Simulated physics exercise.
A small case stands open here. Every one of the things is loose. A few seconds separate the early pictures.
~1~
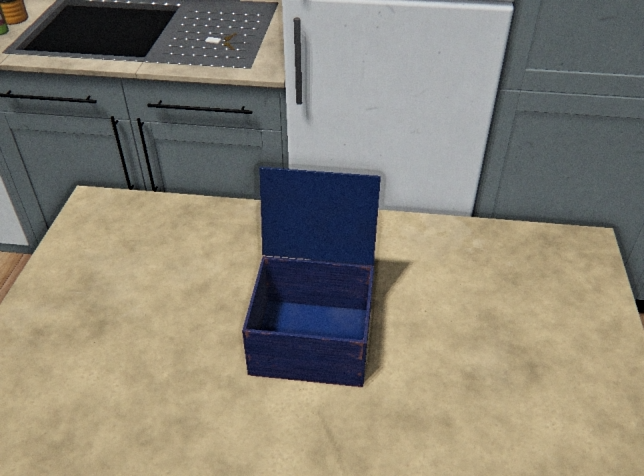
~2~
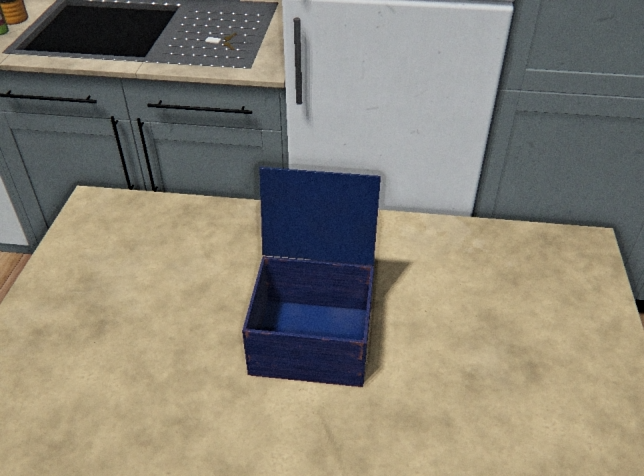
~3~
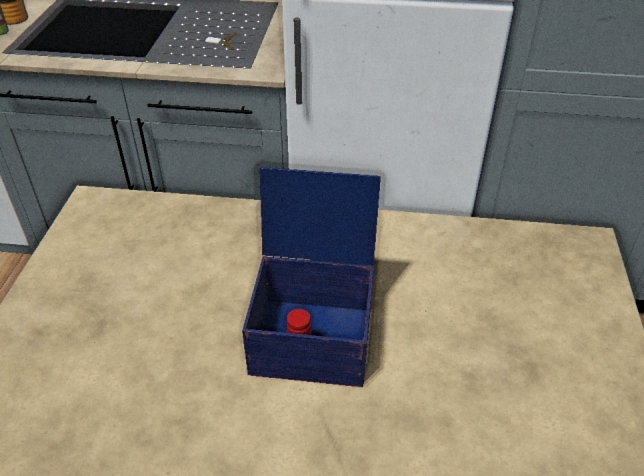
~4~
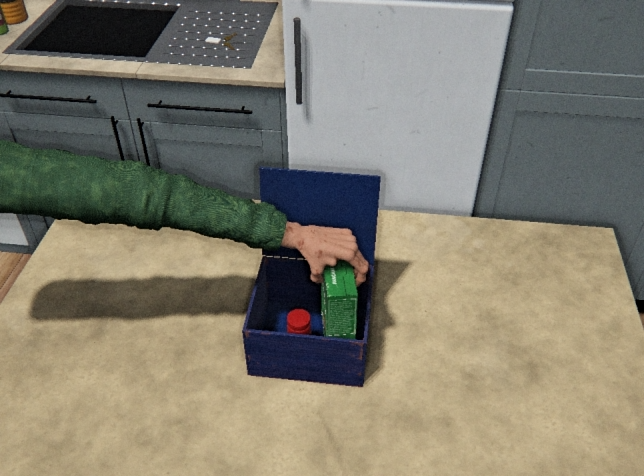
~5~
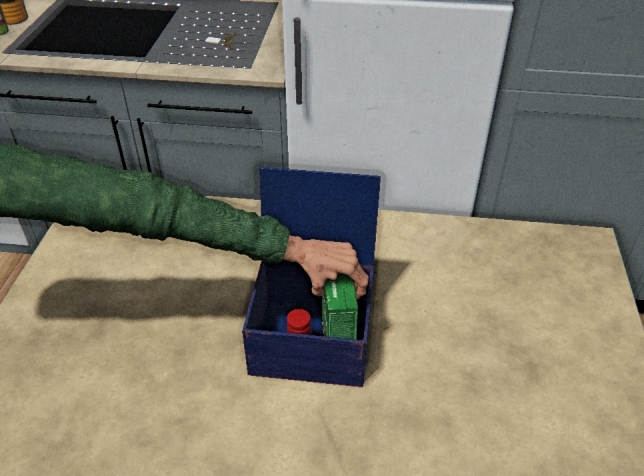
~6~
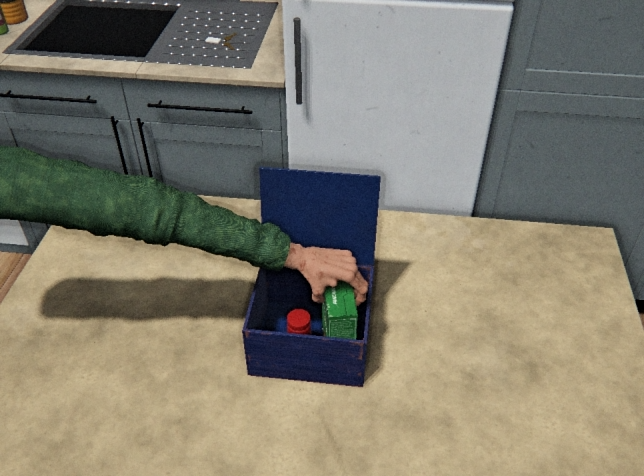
In the video, an open dark blue box sits empty on a table before a red-capped object appears inside; then a hand in a green sleeve, reaching from the left, lowers a green packet into the box's right side.
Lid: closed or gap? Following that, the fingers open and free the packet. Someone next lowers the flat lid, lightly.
The lid will stay lifted.
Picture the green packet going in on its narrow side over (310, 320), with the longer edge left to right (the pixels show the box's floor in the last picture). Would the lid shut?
The lid goes all the way down.
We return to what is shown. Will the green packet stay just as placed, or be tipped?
In the end, the green packet keeps its orientation.
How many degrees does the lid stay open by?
About 40°.
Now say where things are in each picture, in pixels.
In the first frame, the last thing is not in view yet.
In the second frame, the last thing is not in view yet.
In the third frame, the last thing is not in view yet.
The fourth frame shows still above its spot; green packet (338, 304).
The fifth frame shows still above its spot; green packet (339, 316).
The sixth frame shows in place under the hand; green packet (339, 322).
Then, 1.10 s after the last picture, lid starting down.
Then, 1.40 s after the last picture, lid 77° above the rim.
Then, 1.60 s after the last picture, lid 59° above the rim.
Then, 1.70 s after the last picture, lid 46° above the rim.
At rest, lid 39° above the rim; both in place. Seen from the same camera at the end, green packet near (338, 323).
